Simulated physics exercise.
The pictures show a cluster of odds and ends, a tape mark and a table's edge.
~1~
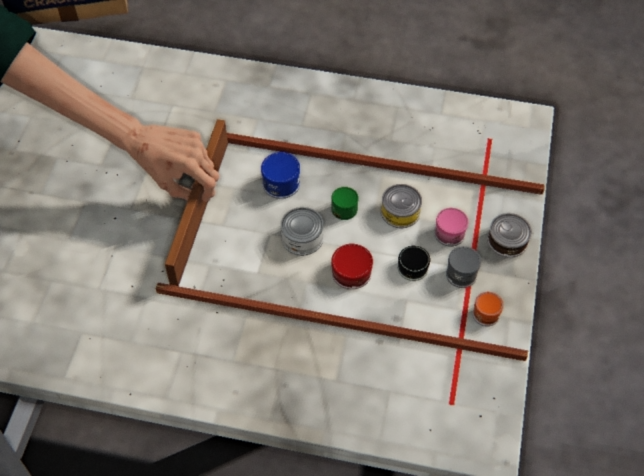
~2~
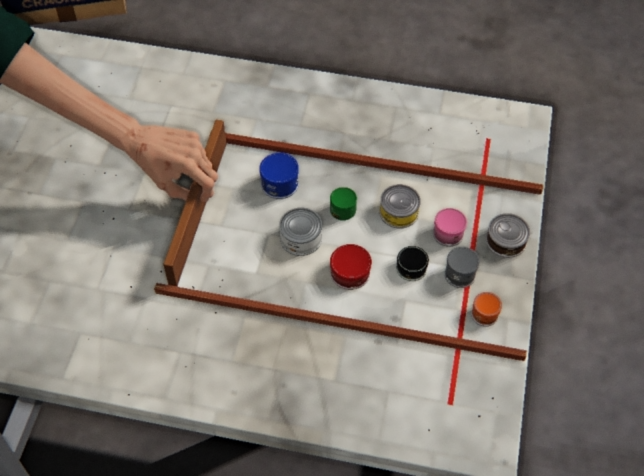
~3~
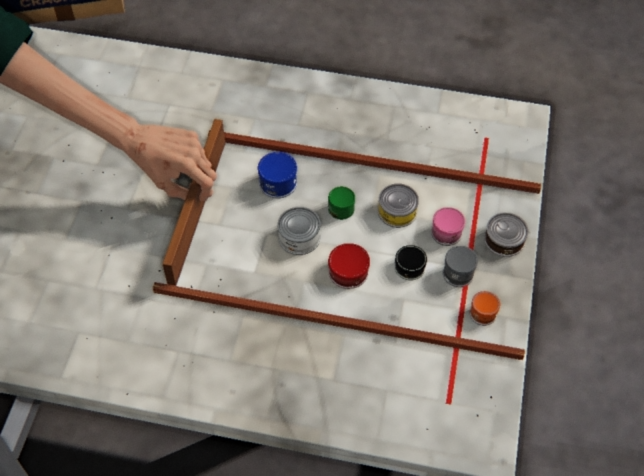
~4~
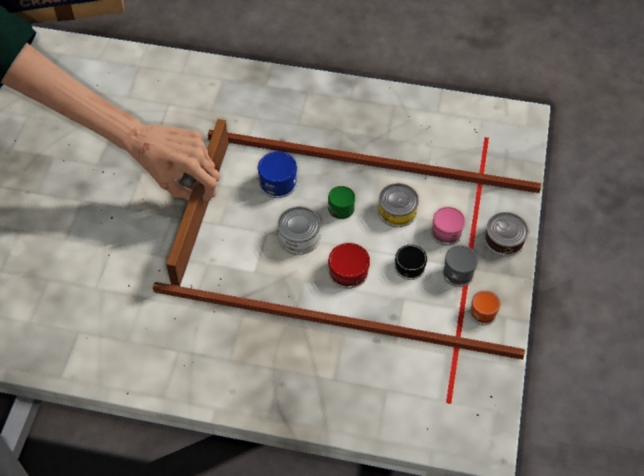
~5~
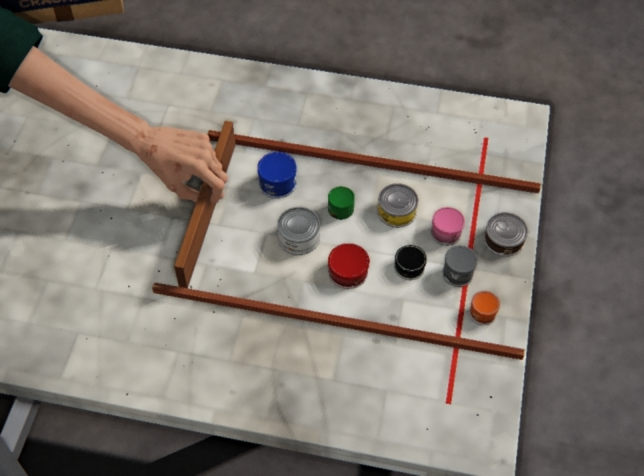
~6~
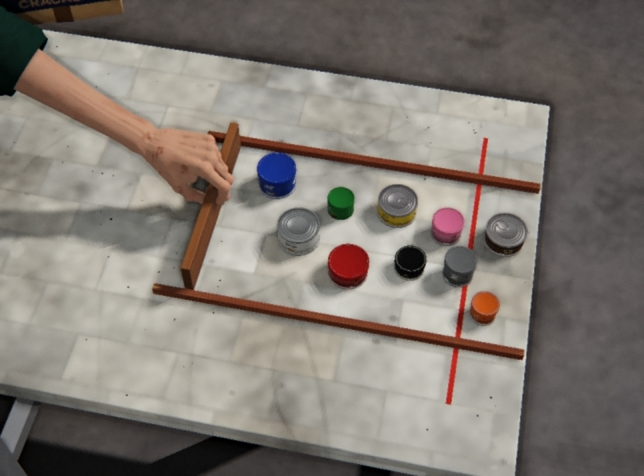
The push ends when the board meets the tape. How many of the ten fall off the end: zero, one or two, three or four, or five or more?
Here the number that fall off is one or two.
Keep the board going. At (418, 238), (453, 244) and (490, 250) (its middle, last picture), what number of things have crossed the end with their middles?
It would be 0, 1 and 6.
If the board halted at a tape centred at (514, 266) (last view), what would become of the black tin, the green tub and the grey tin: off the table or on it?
The black tin goes over, the green tub does not fall, the grey tin falls.
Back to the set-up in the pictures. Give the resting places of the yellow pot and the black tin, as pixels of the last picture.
Near (519, 225) and (514, 309).
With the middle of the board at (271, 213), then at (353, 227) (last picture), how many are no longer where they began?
First 1, then 5.
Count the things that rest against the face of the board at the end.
4 of them.
Soon after, none off yet; brown tin at rest near (505, 235); orange tin at rest near (484, 309); grey tin at rest near (459, 267).
Then, none off yet; brown tin moved a little near (526, 235); orange tin at rest near (484, 309); grey tin moved about its own width near (494, 269).
At rest, the number that fall off is one or two; fallen, brown tin.
